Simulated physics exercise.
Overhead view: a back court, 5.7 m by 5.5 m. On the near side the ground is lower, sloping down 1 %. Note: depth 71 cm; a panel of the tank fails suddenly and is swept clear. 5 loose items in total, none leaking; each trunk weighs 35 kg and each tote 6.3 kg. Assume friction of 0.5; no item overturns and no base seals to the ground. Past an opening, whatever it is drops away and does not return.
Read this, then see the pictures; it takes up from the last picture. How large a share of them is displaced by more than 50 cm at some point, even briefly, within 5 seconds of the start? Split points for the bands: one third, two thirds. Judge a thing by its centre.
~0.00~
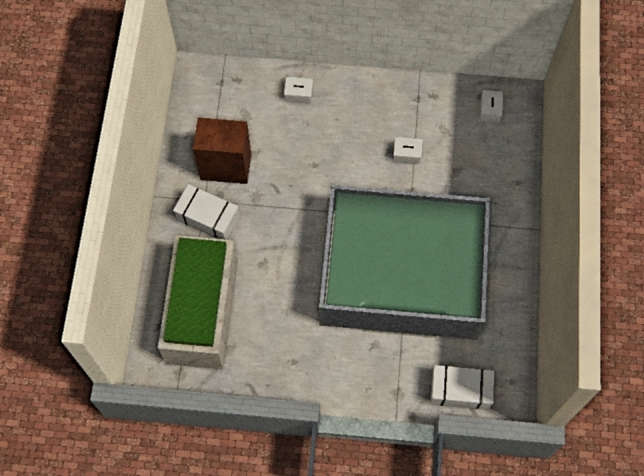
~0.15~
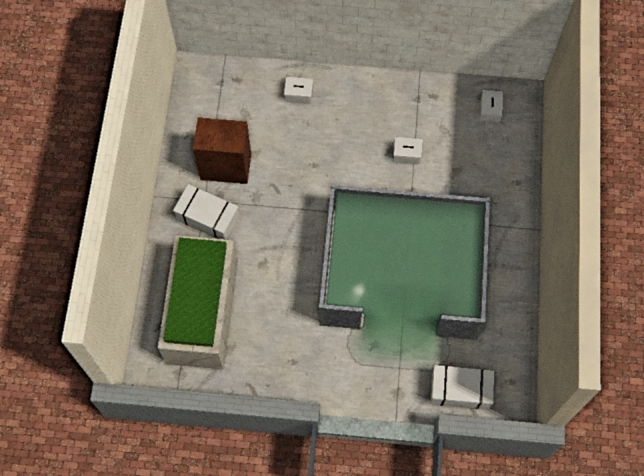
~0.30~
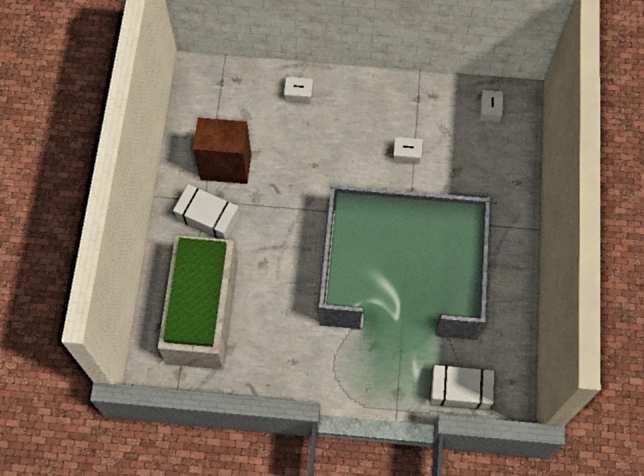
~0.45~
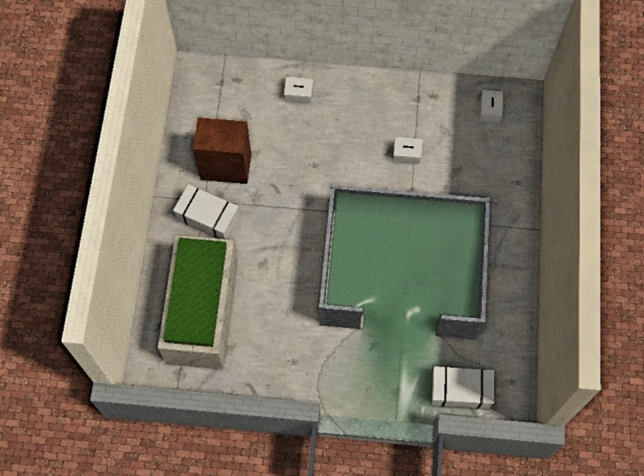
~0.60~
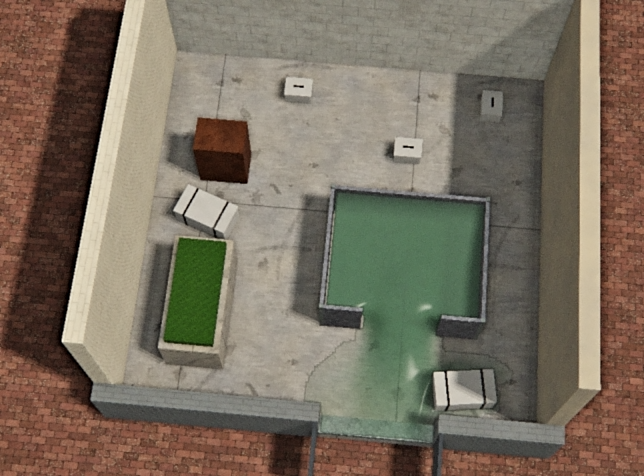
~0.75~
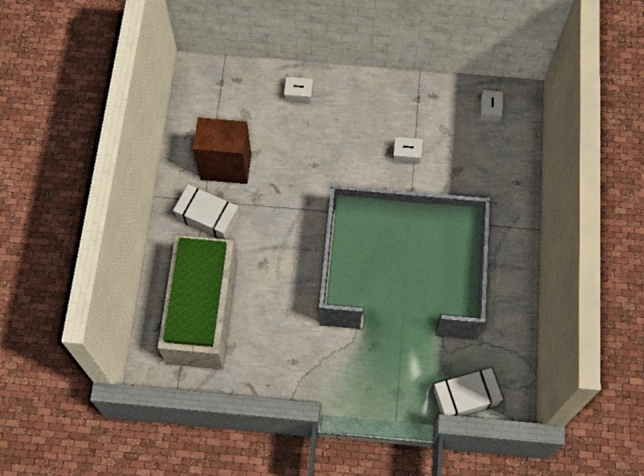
My call: Under one third.
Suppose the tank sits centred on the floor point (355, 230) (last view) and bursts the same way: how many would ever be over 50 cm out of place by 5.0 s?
The count would be 1.
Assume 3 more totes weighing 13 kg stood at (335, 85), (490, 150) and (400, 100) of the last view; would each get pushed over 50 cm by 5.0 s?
Order as given: Stays inside it, stays inside it, stays inside it.
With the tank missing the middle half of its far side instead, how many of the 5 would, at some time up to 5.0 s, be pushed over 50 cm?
The answer then is 3.
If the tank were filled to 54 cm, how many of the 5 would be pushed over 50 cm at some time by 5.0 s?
You'd get 1 in that case.
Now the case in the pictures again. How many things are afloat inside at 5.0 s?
The number is 0.
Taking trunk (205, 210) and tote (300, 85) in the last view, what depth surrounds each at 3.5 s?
0 and 0 cm.
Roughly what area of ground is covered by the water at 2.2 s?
I'd put it close to 10.0 m2.
After 1.1 s 0 of 5 are over 50 cm from their spots; 0 afloat.
After 2.2 s 1 of 5 are over 50 cm from their spots; 0 afloat.
After 3.5 s 1 of 5 are over 50 cm from their spots; 0 afloat.
After 5.0 s 1 of 5 are over 50 cm from their spots, and 1 have been at some point; 0 afloat.
